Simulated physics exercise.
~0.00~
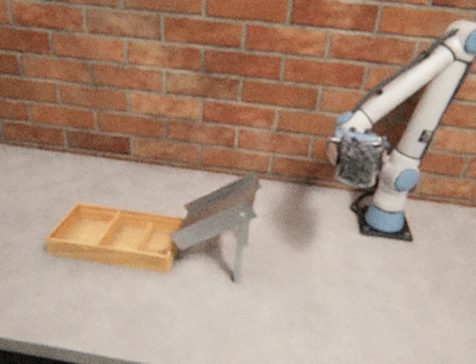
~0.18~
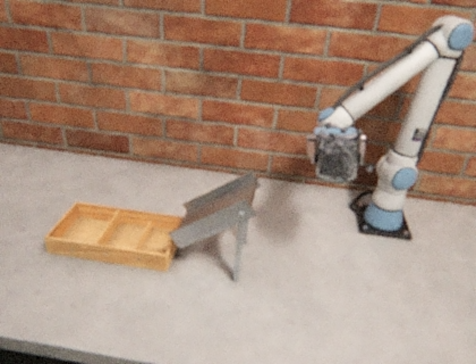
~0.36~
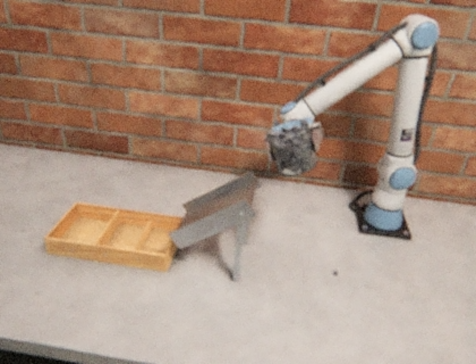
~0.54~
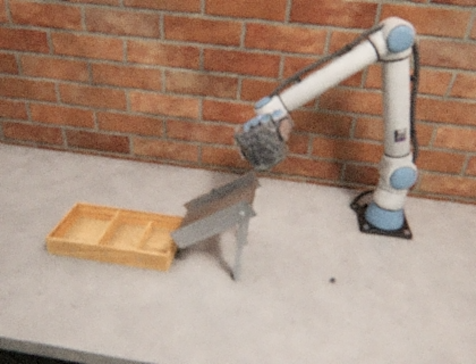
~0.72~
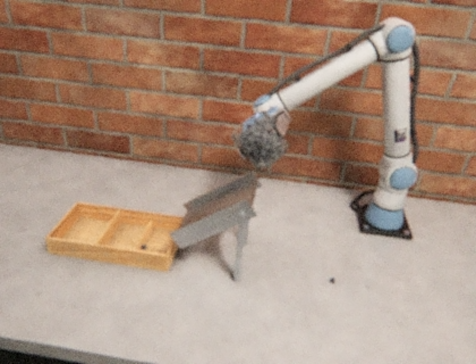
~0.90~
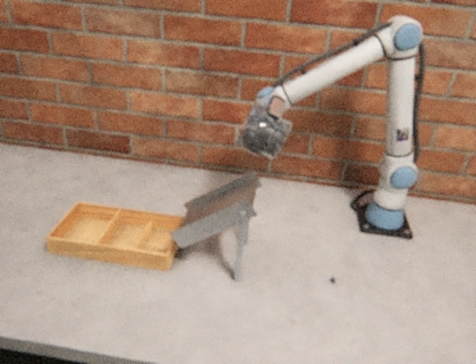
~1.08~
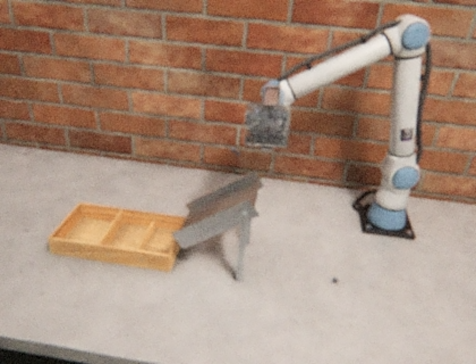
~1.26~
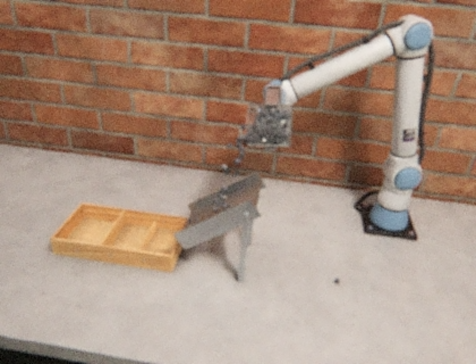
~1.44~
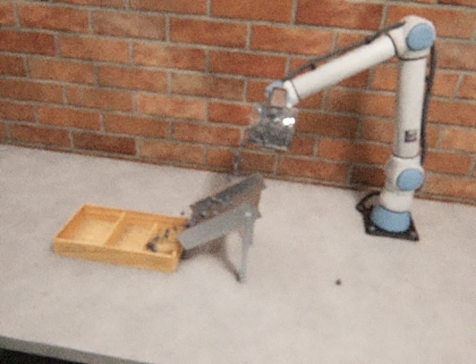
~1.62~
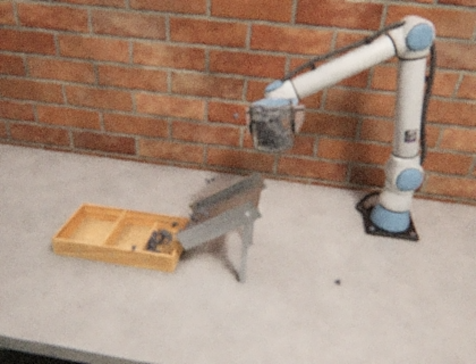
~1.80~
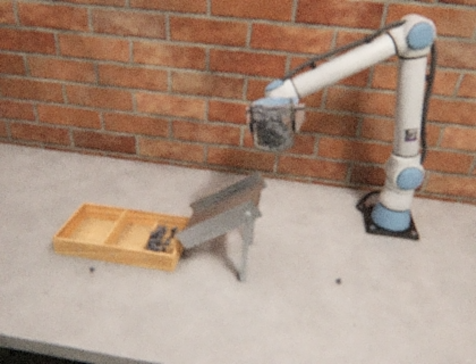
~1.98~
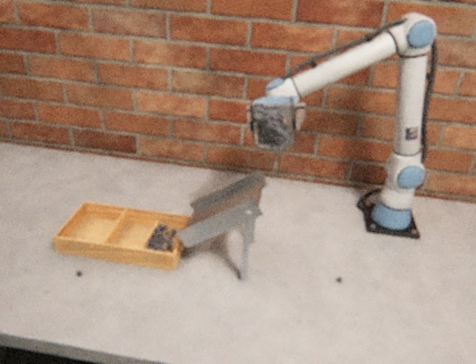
Robot arm carrying a cup of dark pebbles left, tipping some down a grey chute into a wooden tray, then tilting back.
